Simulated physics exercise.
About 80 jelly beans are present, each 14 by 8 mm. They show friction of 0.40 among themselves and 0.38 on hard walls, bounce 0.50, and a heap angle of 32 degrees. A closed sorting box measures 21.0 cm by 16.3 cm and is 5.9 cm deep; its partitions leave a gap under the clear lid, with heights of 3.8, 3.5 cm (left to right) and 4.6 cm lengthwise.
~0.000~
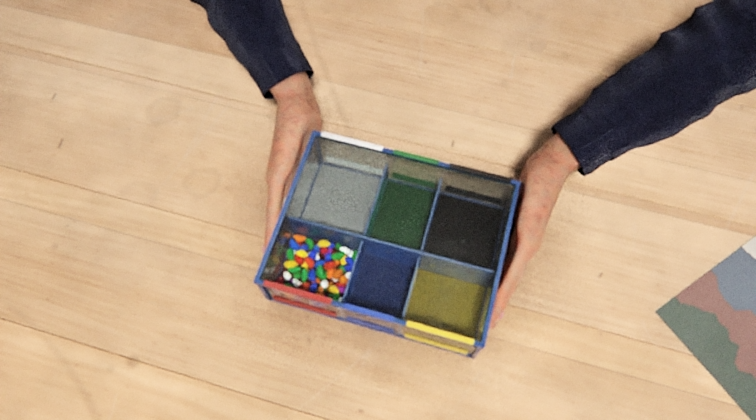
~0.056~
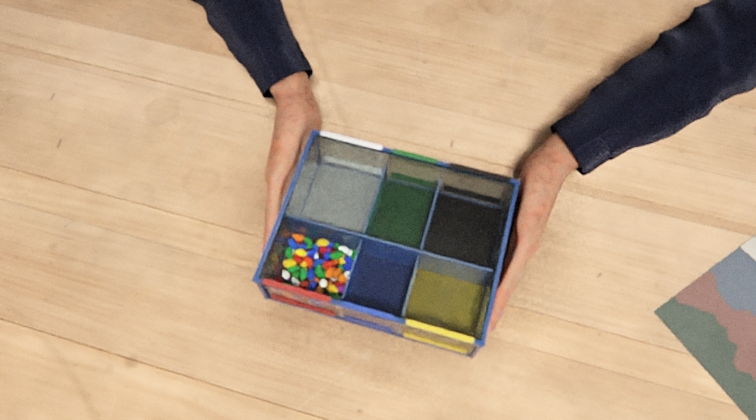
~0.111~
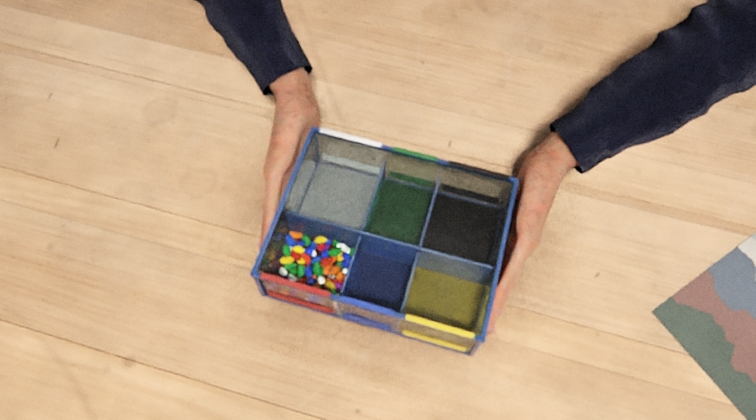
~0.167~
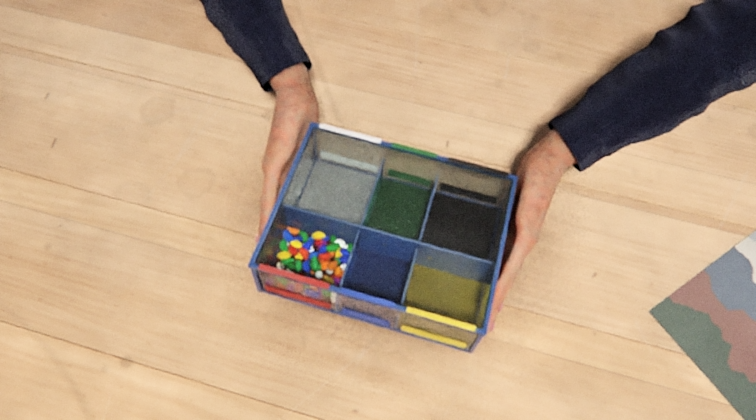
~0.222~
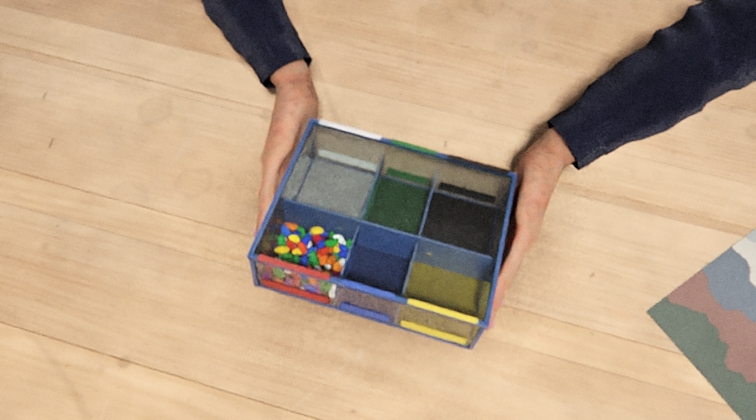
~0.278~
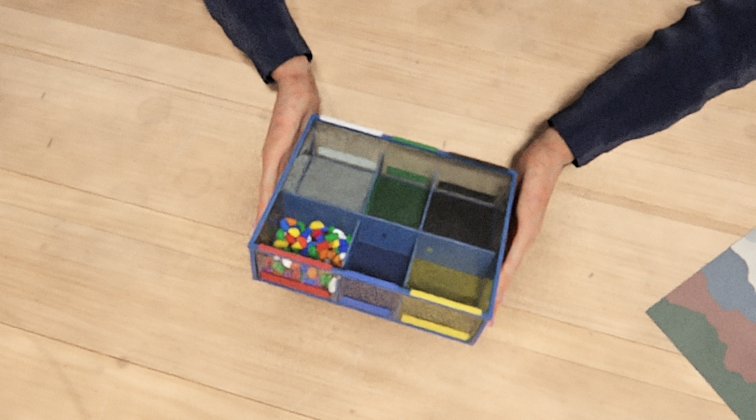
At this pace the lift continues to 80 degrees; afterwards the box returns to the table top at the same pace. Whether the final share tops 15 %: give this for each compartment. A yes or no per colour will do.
Red compartment: Yes. Blue compartment: No. Green compartment: No. Yellow compartment: No. White compartment: No. Black compartment: No.
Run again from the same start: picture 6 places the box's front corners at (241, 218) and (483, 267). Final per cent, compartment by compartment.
By the end red holds 95%, blue holds 0%, green holds 0%, yellow holds 0%, white holds 5% and black holds 0%.
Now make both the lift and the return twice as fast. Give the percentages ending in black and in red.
Then: Black 0; red 85.
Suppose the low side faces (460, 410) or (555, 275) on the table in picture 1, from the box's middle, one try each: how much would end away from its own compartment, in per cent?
Near 15 and 25 percent, in that order.
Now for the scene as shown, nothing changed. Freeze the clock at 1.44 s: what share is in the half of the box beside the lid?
Roughly 10 per cent.
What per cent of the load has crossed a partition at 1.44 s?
At that moment it's some 0 per cent.
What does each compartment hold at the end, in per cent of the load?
Red: 90 %, blue: 0 %, green: 5 %, yellow: 0 %, white: 5 %, black: 5 %.
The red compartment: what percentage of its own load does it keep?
90 per cent, roughly.
After 1.44 s, tilt 80 degrees; red 100 %.
After 2.21 s, tilt 36 degrees; red 90 %, white 5 %.
After 3.01 s, tilt 0 degrees; red 90 %, white 5 %.
At rest (3.6 s), red 90 %, blue 0 %, green 5 %, yellow 0 %, white 5 %, black 5 %.
